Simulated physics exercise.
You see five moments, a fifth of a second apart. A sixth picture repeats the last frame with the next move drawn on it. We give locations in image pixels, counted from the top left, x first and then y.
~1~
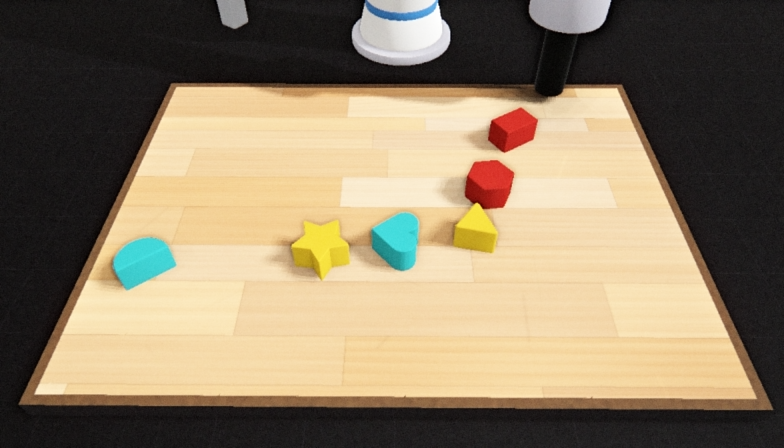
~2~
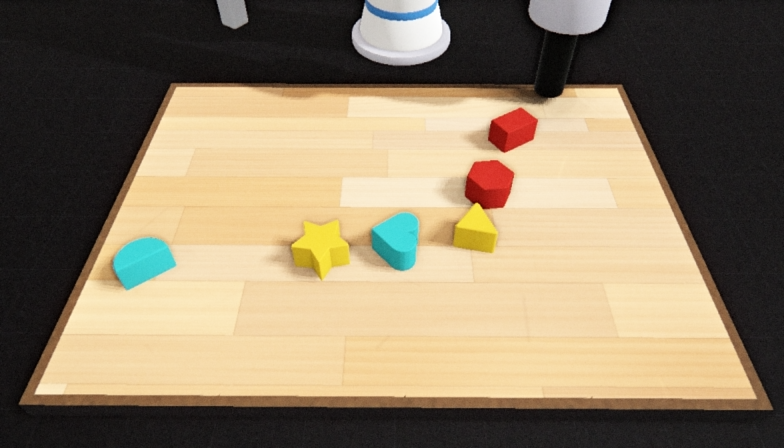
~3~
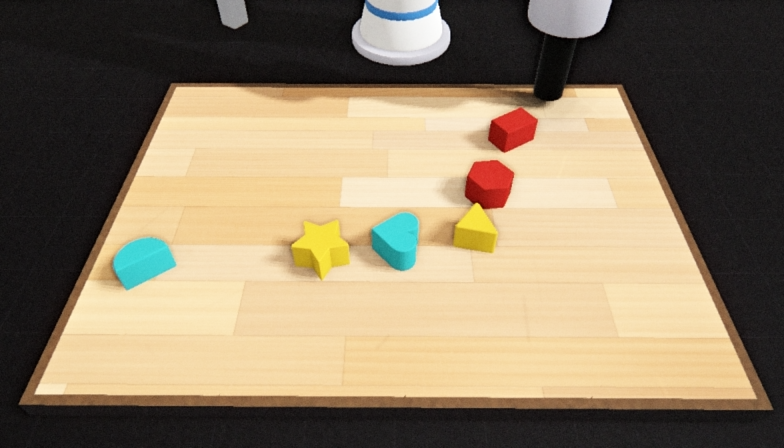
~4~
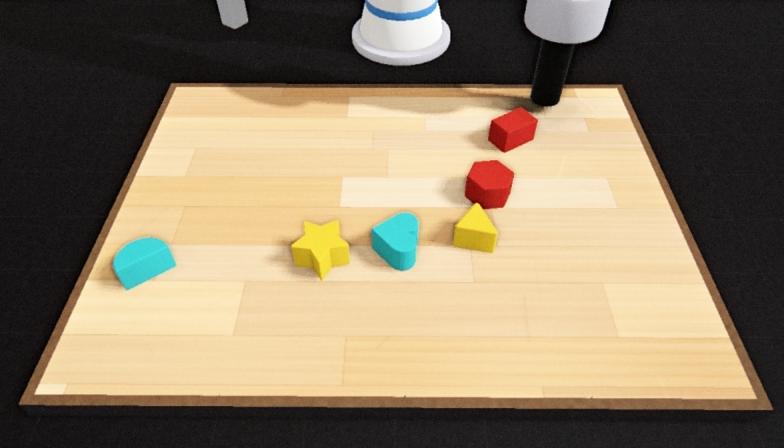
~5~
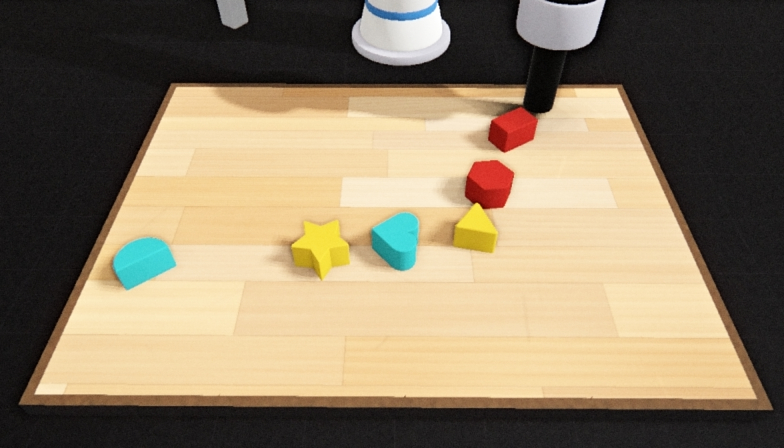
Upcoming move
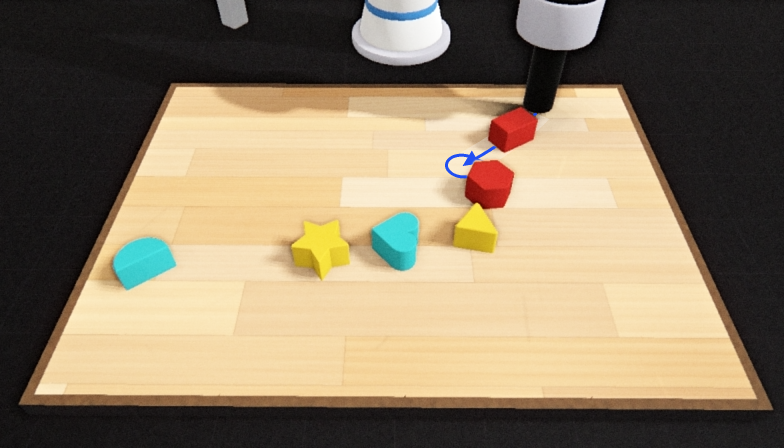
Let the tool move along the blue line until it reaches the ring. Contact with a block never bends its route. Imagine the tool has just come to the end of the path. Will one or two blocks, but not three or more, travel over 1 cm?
I'd say no.
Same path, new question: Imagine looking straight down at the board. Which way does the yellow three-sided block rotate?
Clockwise, looking down.
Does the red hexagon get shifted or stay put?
Shifted.
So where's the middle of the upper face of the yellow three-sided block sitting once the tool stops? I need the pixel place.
When the path ends, it will be at (477, 236).
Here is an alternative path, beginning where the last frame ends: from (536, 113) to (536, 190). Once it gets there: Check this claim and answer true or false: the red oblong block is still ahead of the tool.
False - the claim does not hold.
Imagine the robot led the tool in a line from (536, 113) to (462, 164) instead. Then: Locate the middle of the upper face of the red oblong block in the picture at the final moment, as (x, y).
I predict (491, 164).
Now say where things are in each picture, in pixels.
In the first picture, tool tip (549, 89); block tops, yellow three-sided block (477, 220); red hexagon (491, 174); red oblong block (515, 119).
In the second picture, tool (548, 90); blocks unchanged.
In the third picture, tool (548, 93); blocks unchanged.
In the fourth picture, tool (545, 99); blocks unchanged.
In the fifth picture, tool (538, 105); yellow three-sided block (477, 220); red hexagon (491, 174); red oblong block (515, 119).
Path on the board, from (536, 113) through (504, 140) to (463, 166).
On the path given first. One third of the way, tool (518, 123); red oblong block (504, 130), turned 15° anticlockwise.
Two thirds of the way, tool (493, 141); red hexagon (490, 182), turned 15° clockwise; red oblong block (490, 153), turned 50° anticlockwise.
At the end, tool (464, 158); yellow three-sided block (477, 236), turned 25° clockwise; red hexagon (491, 202); red oblong block (473, 172), turned 75° anticlockwise.
